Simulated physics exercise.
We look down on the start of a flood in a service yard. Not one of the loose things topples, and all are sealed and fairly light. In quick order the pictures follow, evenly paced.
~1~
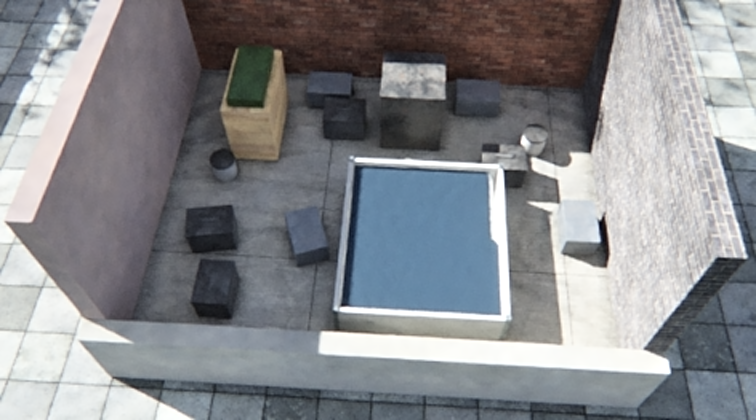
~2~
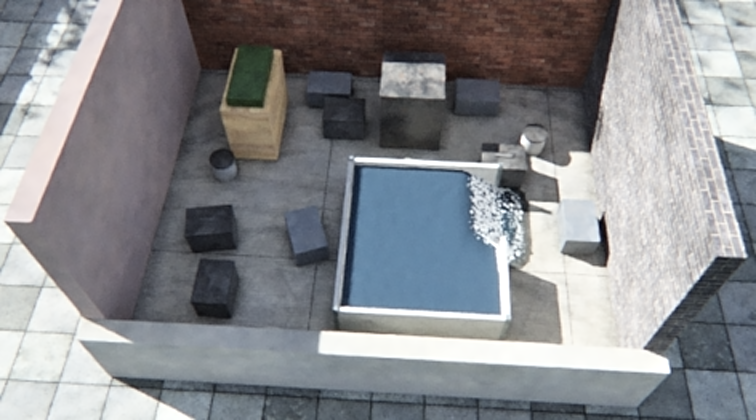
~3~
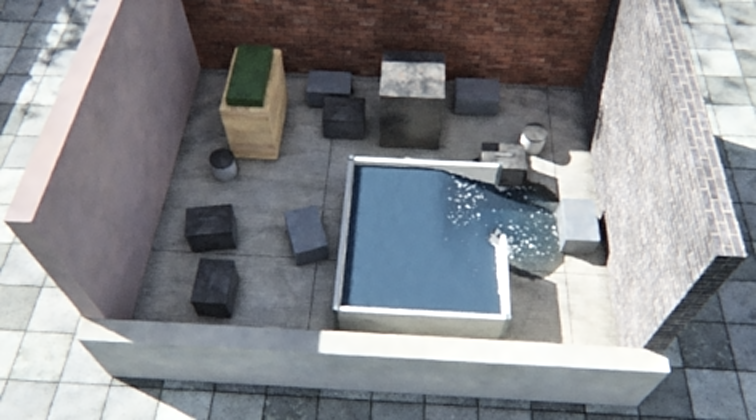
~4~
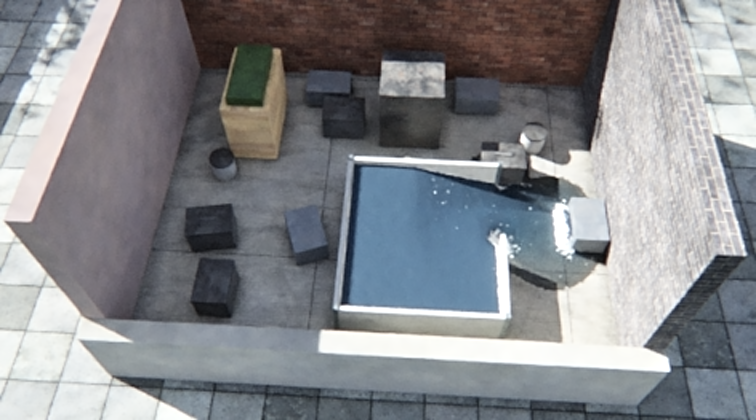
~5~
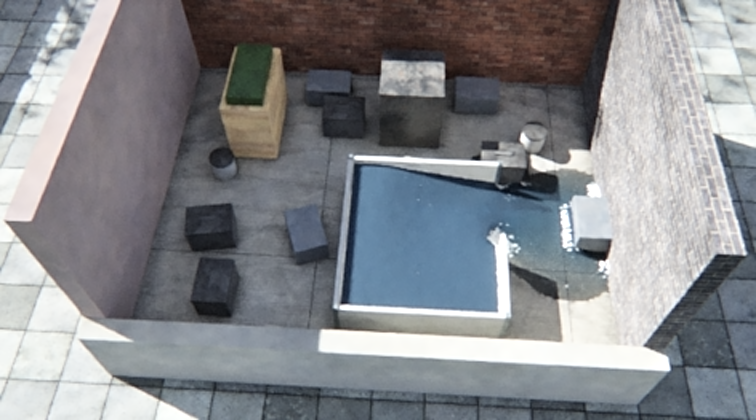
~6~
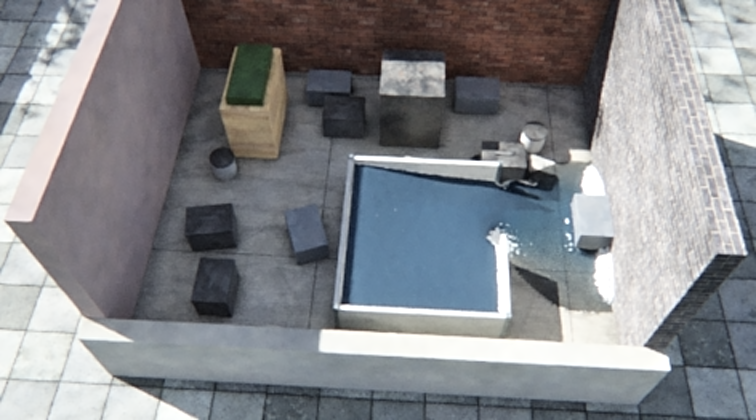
To begin with, a blue pool stands full in a walled yard among dark blocks and a wooden box with a green top. Water bursts through its right side in white froth, then spreads across the paving to a pale crate, which shifts slightly as foam reaches the right wall.
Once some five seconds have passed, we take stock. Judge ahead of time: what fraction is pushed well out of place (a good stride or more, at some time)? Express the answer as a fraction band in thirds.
Fraction band: Less than 1/3.
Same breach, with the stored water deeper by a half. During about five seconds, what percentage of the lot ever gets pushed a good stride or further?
Around 30 in a hundred.
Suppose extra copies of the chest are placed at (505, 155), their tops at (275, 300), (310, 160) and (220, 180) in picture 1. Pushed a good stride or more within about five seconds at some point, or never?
Okay, in order the twins go nowhere much, nowhere much, nowhere much.
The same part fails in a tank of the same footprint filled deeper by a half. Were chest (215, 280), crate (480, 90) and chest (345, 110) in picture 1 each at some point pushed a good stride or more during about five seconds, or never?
Item by item: Missed the mark, then cleared the mark, then missed the mark.
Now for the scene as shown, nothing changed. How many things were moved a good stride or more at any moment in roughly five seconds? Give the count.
So that is 2.
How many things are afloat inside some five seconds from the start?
That comes out at 3.
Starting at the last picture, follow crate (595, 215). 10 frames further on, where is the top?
That would put it around (601, 305).
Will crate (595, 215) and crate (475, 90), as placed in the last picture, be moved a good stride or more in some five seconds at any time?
One by one, first passed the mark, second passed the mark.
A moment on, 0 of 10 are well off their spots; 1 afloat.
Next, 1 of 10 are well off their spots; 1 afloat.
Later, 2 of 10 are well off their spots; 2 afloat.
In the end, 1 of 10 are well off their spots, and 2 have been at some point; 3 afloat.
